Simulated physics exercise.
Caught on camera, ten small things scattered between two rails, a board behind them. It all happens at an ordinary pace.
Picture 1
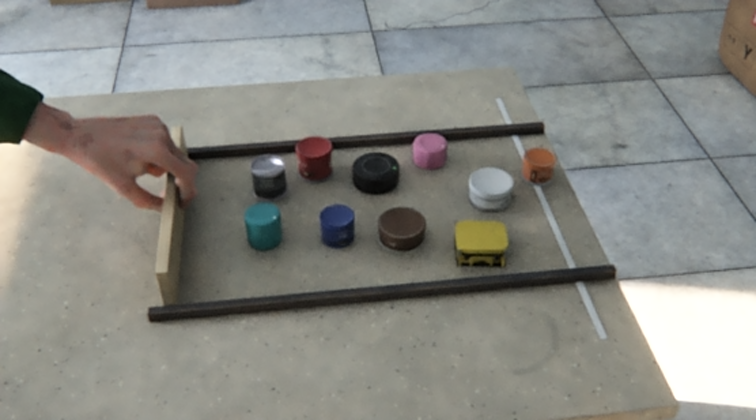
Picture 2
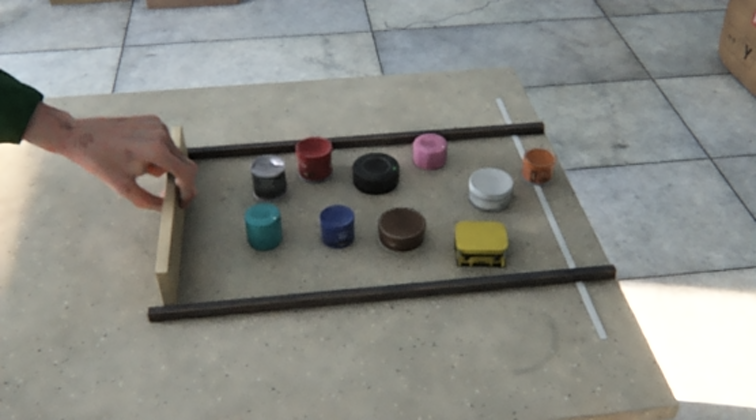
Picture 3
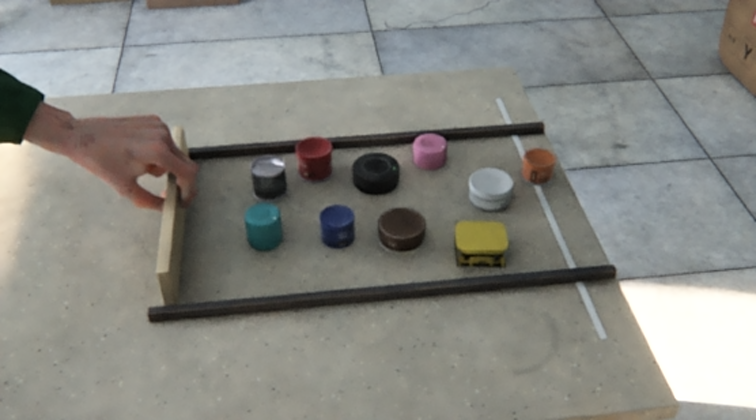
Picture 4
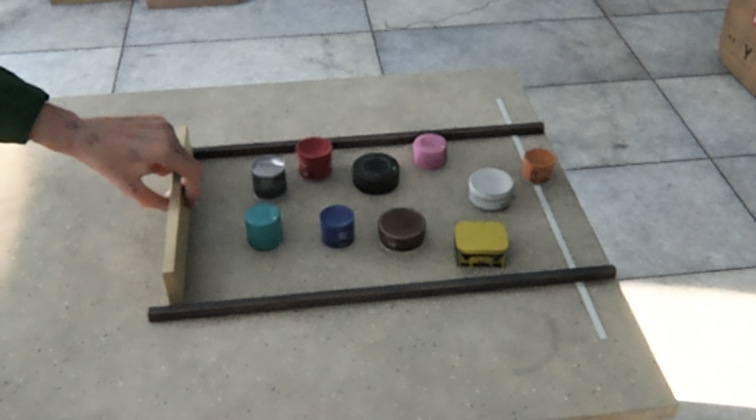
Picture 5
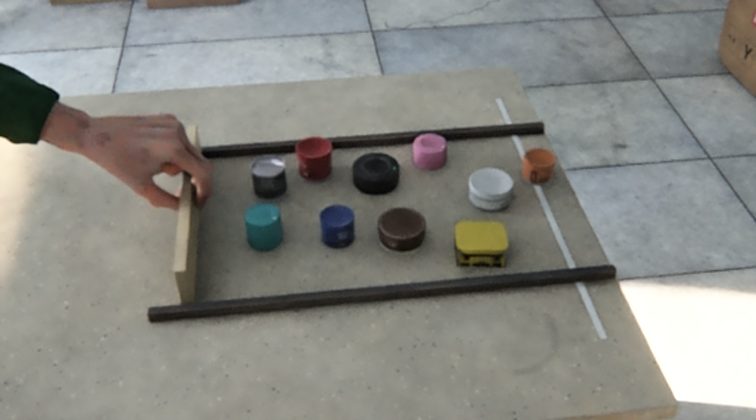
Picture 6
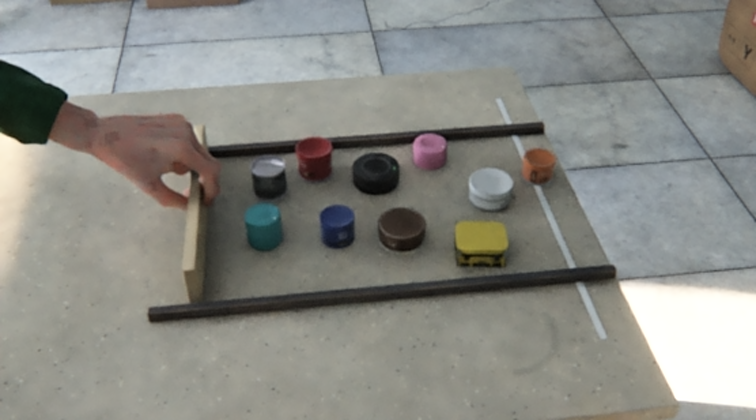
A hand slid a wooden board a short way to the right between two dark rails, toward ten small, colourful tins and lids, which all stayed still on the tabletop.
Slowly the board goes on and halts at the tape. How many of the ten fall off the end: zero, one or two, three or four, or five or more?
The number that fall off is five or more.
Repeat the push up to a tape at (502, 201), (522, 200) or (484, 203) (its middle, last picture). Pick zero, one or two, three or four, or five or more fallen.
One after another: One or two; either one or two; zero.
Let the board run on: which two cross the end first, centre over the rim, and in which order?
In order: The orange pot, the yellow case.
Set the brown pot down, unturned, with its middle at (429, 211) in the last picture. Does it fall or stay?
From there it tumbles off.
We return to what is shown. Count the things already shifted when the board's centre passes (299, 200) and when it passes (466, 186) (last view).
4 and 10.
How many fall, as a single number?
In all, 5 of them.
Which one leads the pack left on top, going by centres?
It is the blue tub.
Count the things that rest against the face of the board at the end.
The number is 4.
A little later, none off yet; orange pot at rest near (538, 167); white tin at rest near (490, 190); yellow case moving near (486, 245).
When it is over, the number that fall off is five or more; down, black lid, pink lid, yellow case, white tin and orange pot.
